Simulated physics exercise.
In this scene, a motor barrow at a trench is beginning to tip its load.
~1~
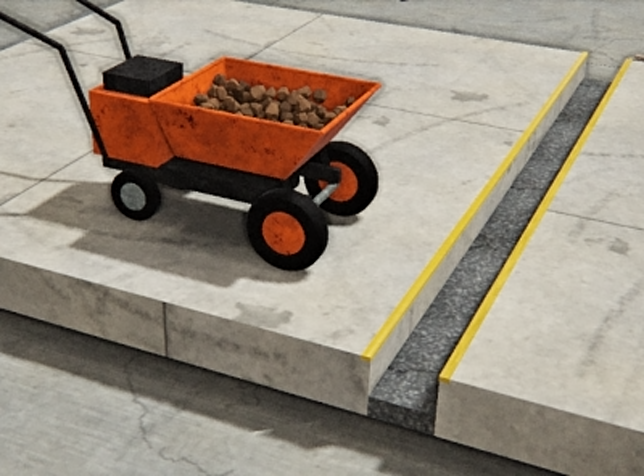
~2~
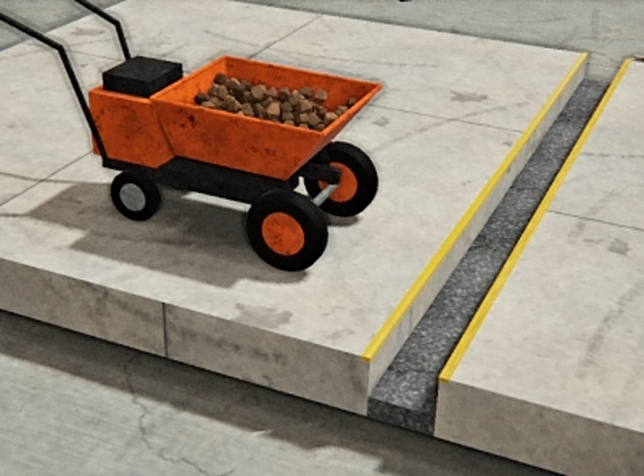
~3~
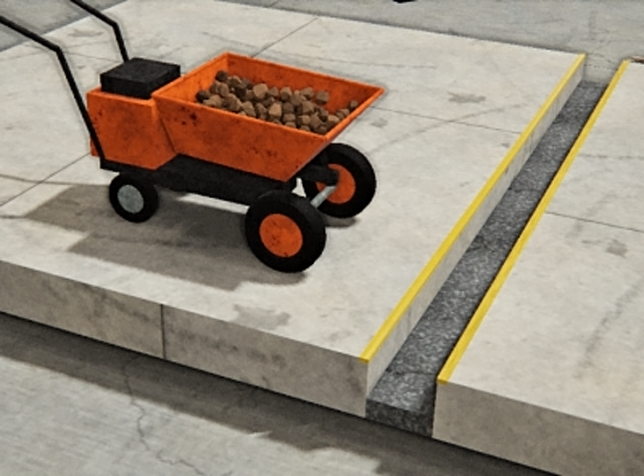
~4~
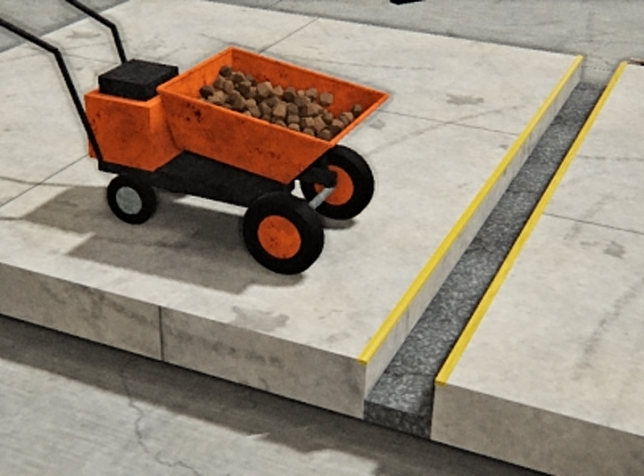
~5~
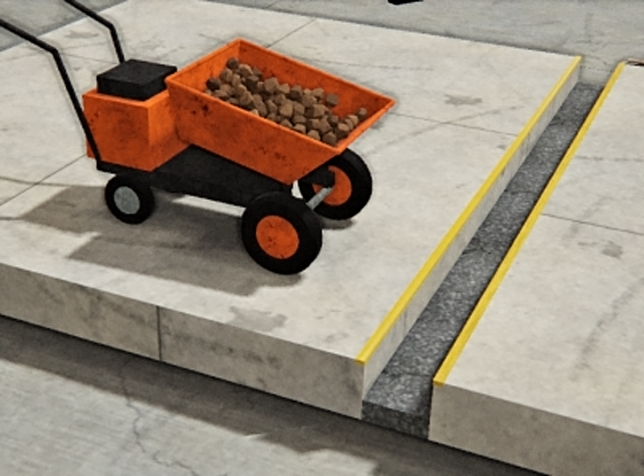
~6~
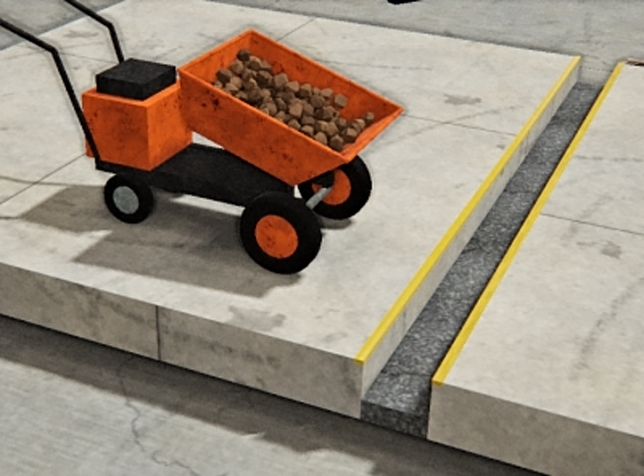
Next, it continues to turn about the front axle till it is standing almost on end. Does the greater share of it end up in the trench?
The greater part of the load will drop inside the trench.
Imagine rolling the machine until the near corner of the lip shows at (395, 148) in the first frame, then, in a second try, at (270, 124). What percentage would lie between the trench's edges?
Result: 10 in a hundred, then 30 in a hundred.
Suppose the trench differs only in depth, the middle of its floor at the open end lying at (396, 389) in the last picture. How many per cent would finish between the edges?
About 70 %.
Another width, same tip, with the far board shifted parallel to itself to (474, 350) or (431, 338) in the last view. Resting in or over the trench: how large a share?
For the first it's 90 per cent, for the second 60 per cent.
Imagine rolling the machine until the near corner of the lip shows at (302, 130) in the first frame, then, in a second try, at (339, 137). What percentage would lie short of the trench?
20 and 0 percent, in that order.
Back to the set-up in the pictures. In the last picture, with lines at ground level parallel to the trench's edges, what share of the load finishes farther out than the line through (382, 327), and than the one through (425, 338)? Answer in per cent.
Around 90 per cent for the first, and 40 per cent for the second.
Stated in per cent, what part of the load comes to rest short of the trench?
Call it some 10 percent of the pieces.
Shortly afterwards, skip tipped steeply; the whole lot in the skip.
Next, skip tipped right over; near two thirds in the skip; only a few short of the trench; near a quarter in or heaped over the trench; only a few falling.
Some moments later, skip tipped right over; a little in the skip; a little short of the trench; the bulk in or heaped over the trench; only a few beyond it.
In the end, skip tipped right over; a little in the skip; a little short of the trench; the bulk in or heaped over the trench; only a few beyond it.
